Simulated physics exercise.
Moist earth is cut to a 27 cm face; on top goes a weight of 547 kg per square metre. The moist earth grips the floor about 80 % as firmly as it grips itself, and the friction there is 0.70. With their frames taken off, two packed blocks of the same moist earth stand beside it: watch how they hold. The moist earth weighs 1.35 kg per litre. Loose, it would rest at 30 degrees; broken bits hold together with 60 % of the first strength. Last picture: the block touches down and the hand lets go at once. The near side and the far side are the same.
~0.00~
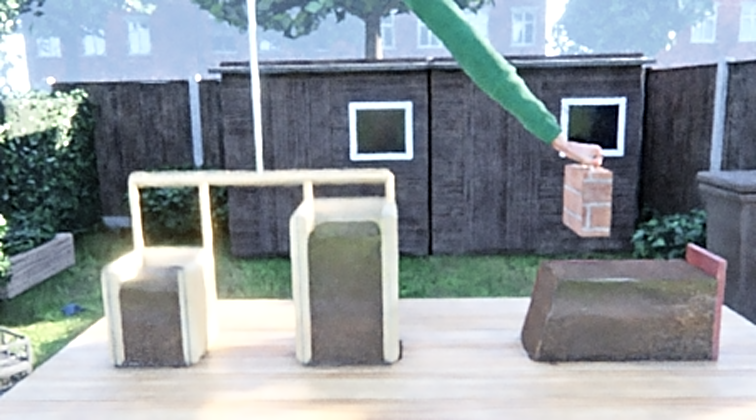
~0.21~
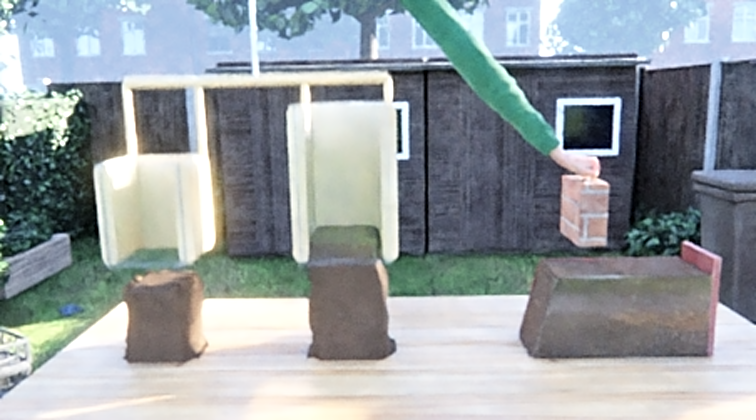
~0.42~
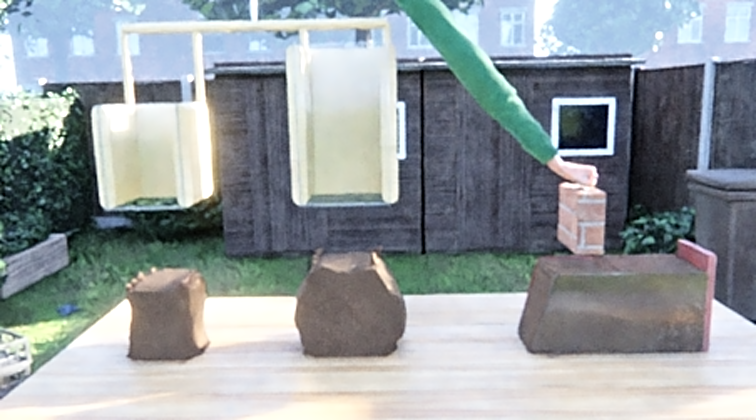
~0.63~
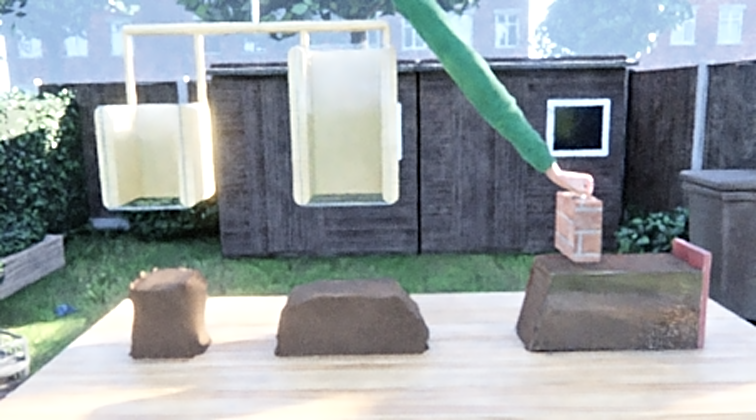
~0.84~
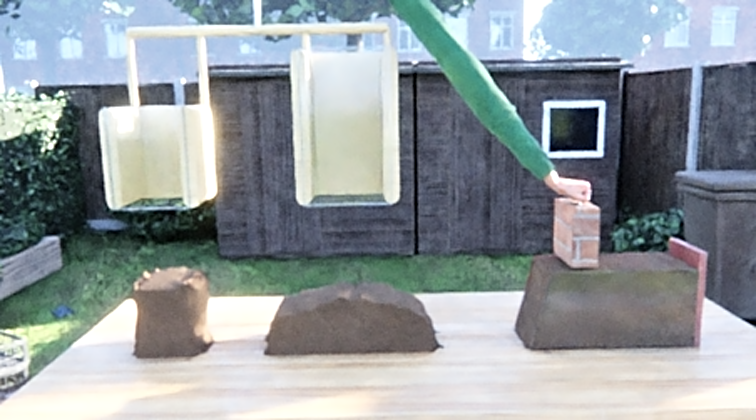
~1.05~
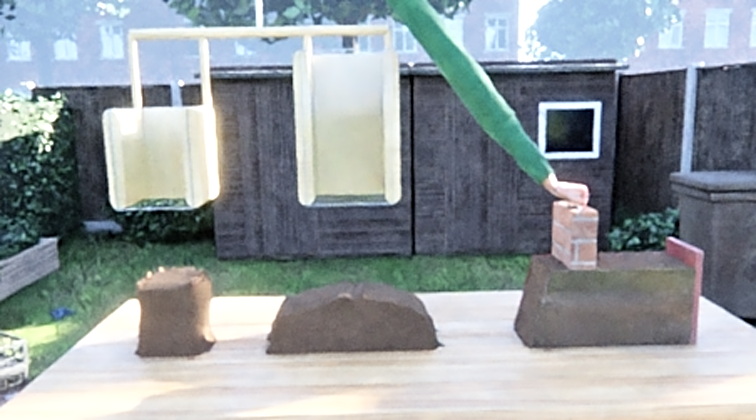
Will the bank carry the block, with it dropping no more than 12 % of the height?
No, it breaks.
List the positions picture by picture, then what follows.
In the first picture, highest point of the moist earth at (670, 279); test blocks 26 cm, 42 cm high (left to right).
In the second picture, highest point of the moist earth at (666, 277); test blocks 26 cm, 40 cm high (left to right).
In the third picture, highest point of the moist earth at (662, 274); test blocks 26 cm, 31 cm high (left to right).
In the fourth picture, highest point of the moist earth at (658, 272); test blocks 26 cm, 22 cm high (left to right).
In the fifth picture, highest point of the moist earth at (655, 271); test blocks 26 cm, 20 cm high (left to right).
In the sixth picture, highest point of the moist earth at (652, 269); test blocks 26 cm, 20 cm high (left to right).
By 1.21 s, the block is down by 13 % of the bank's height and leans 6 degrees.
By 1.40 s, the block is down by 45 % of the bank's height and leans 30 degrees.
By 1.59 s, the block is down by 64 % of the bank's height and leans 44 degrees.
By 1.78 s, the block is down by 65 % of the bank's height and leans 44 degrees.
By 2.10 s, at the end, the block is down by 65 % of the bank's height and leans 44 degrees.
